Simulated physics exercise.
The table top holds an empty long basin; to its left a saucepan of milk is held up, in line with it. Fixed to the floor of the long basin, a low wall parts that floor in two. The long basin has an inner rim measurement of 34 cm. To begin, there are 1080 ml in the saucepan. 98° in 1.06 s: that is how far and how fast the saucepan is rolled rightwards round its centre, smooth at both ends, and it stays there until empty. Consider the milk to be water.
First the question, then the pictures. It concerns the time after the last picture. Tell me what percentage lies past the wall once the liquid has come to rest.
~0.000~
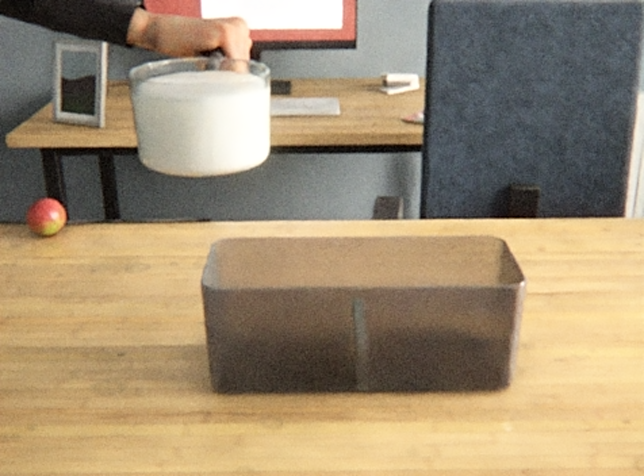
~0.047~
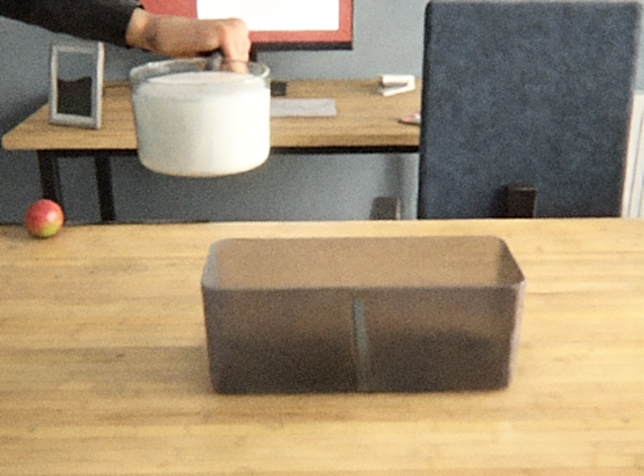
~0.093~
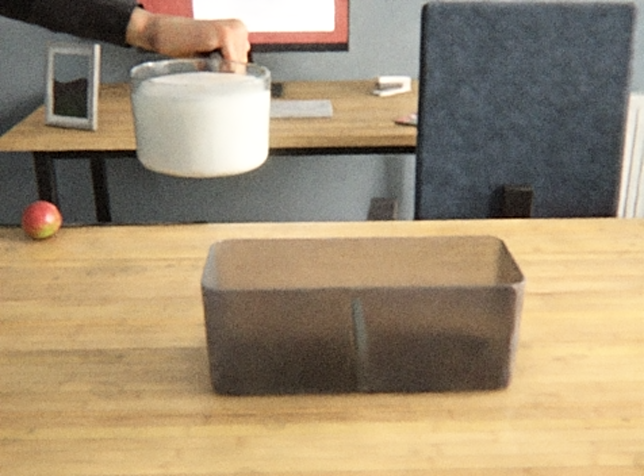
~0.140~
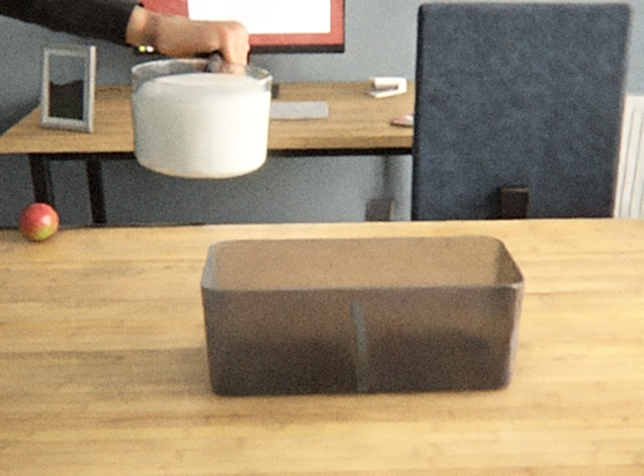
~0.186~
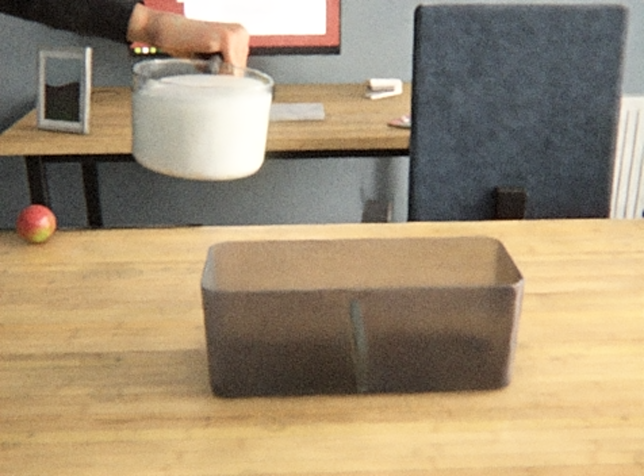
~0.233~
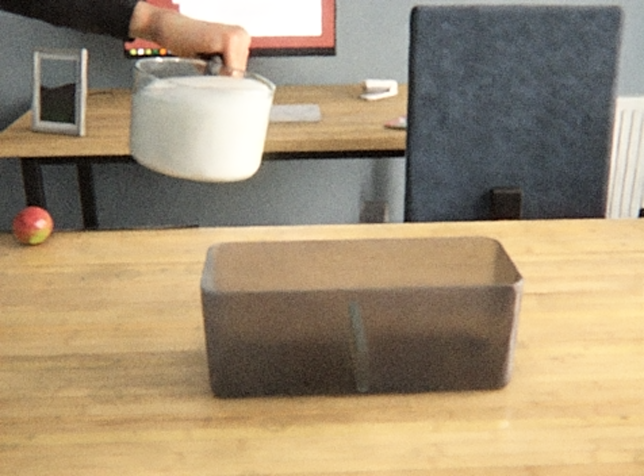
Some 46 per cent.
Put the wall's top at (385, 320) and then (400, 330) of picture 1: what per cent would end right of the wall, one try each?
Respectively close to 5 and 10 %.
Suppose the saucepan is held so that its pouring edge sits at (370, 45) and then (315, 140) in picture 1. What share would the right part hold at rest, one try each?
90 per cent first, 70 per cent second.
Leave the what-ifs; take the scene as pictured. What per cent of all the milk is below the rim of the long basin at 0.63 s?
Around 6 percent.
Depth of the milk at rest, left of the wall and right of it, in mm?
Left about 28 mm, right about 24 mm.
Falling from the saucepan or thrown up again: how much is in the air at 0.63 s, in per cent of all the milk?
It comes to about 26 percent.
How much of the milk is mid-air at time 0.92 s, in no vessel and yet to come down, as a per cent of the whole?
In-air share: About 20 %.
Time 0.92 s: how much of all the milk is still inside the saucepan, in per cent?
Around 20 percent of it.
By 0.63 s the tilt is 63° and 69 per cent is still to pour, 5 is left of the wall and 1 right of it.
By 0.92 s the tilt is 94° and 19 per cent is still to pour, 22 is left of the wall and 40 right of it.
By 1.23 s the tilt is 98° and 3 per cent is still to pour, 46 is left of the wall and 45 right of it.
By 1.56 s the tilt is 98° and 0 per cent is still to pour, 52 is left of the wall and 46 right of it.
At rest 53 per cent lies left of the wall, 46 right of it and 1 outside.
